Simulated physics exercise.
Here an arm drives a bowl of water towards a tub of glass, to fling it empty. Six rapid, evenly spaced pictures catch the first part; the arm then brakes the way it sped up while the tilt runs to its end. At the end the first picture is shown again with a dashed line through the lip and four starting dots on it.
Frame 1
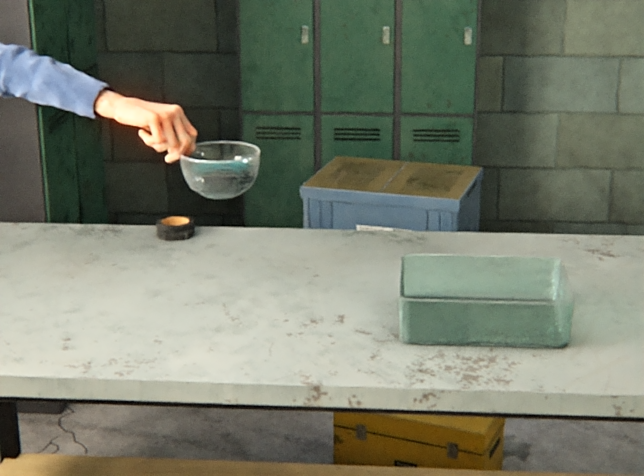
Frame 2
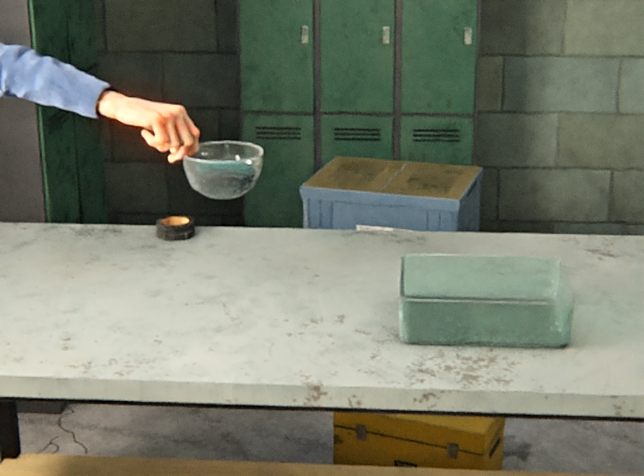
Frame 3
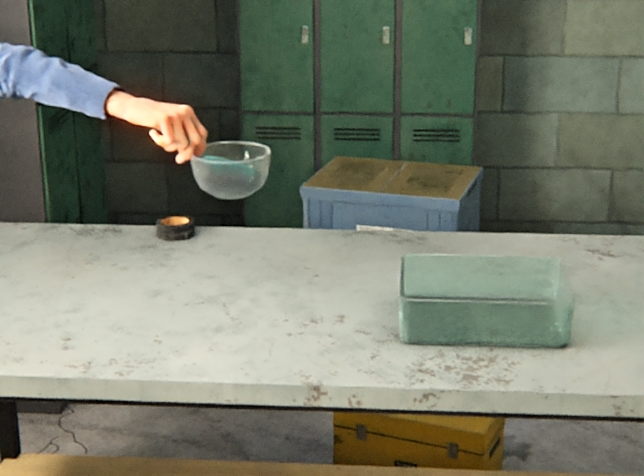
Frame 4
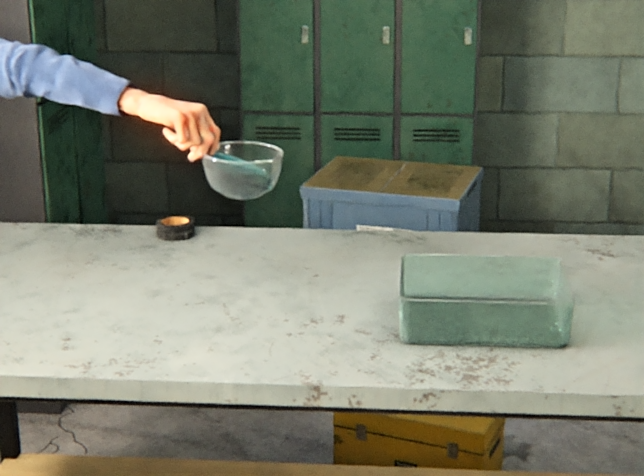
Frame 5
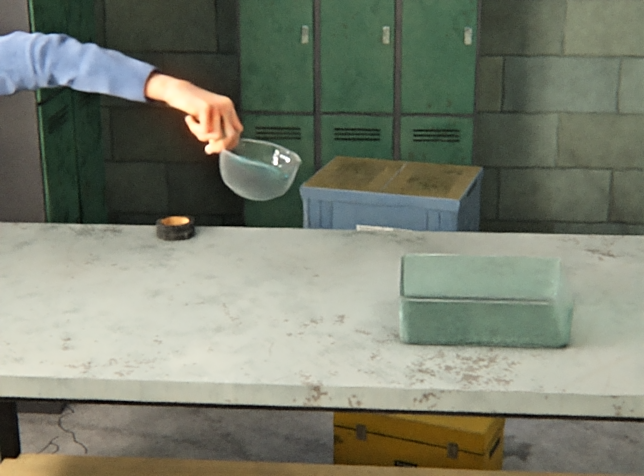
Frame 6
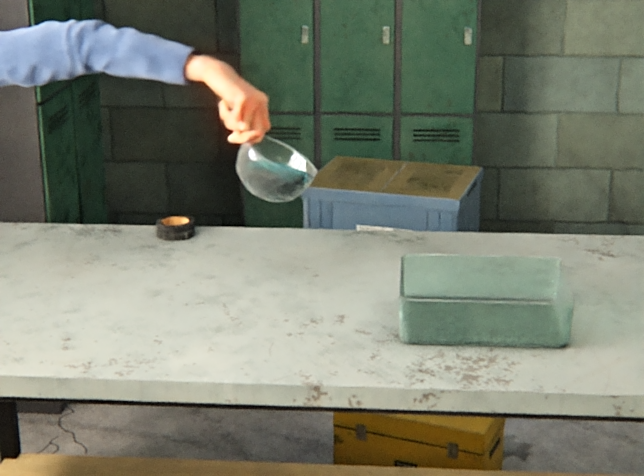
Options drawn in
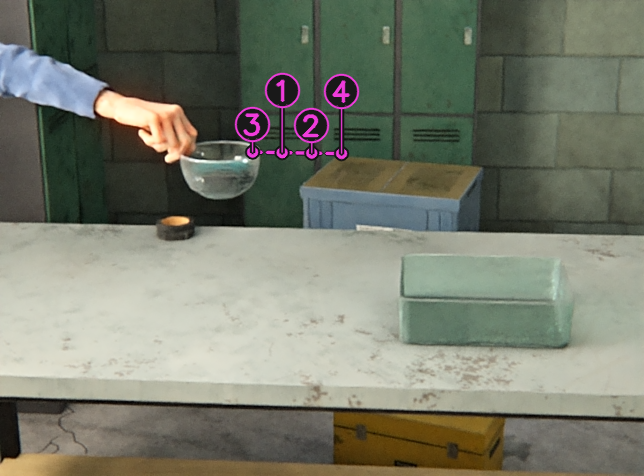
In this clip, a hand in a blue sleeve holds a clear glass bowl of water above a worn table with a glass tub on it, moving slowly right, then farther while lowering slightly and tilting the bowl rightward.
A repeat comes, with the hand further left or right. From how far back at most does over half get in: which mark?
Spot 1 just does it.
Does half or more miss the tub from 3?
Yes, that goes wrong.
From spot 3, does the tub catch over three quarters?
No.
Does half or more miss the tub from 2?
No, not at all.
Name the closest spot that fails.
The answer is 3.
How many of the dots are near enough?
Three of them.
In magenta, 1 at (282, 152); 2 at (311, 153); 3 at (252, 152); 4 at (341, 153).
With 1, about 62 % lands in the tub, 25 % falls short and 13 % goes beside or beyond.
With 2, about 78 % lands in the tub, 6 % falls short and 16 % goes beside or beyond.
With 3, about 26 % lands in the tub, 68 % falls short and 7 % goes beside or beyond.
With 4, about 78 % lands in the tub, 2 % falls short and 20 % goes beside or beyond.
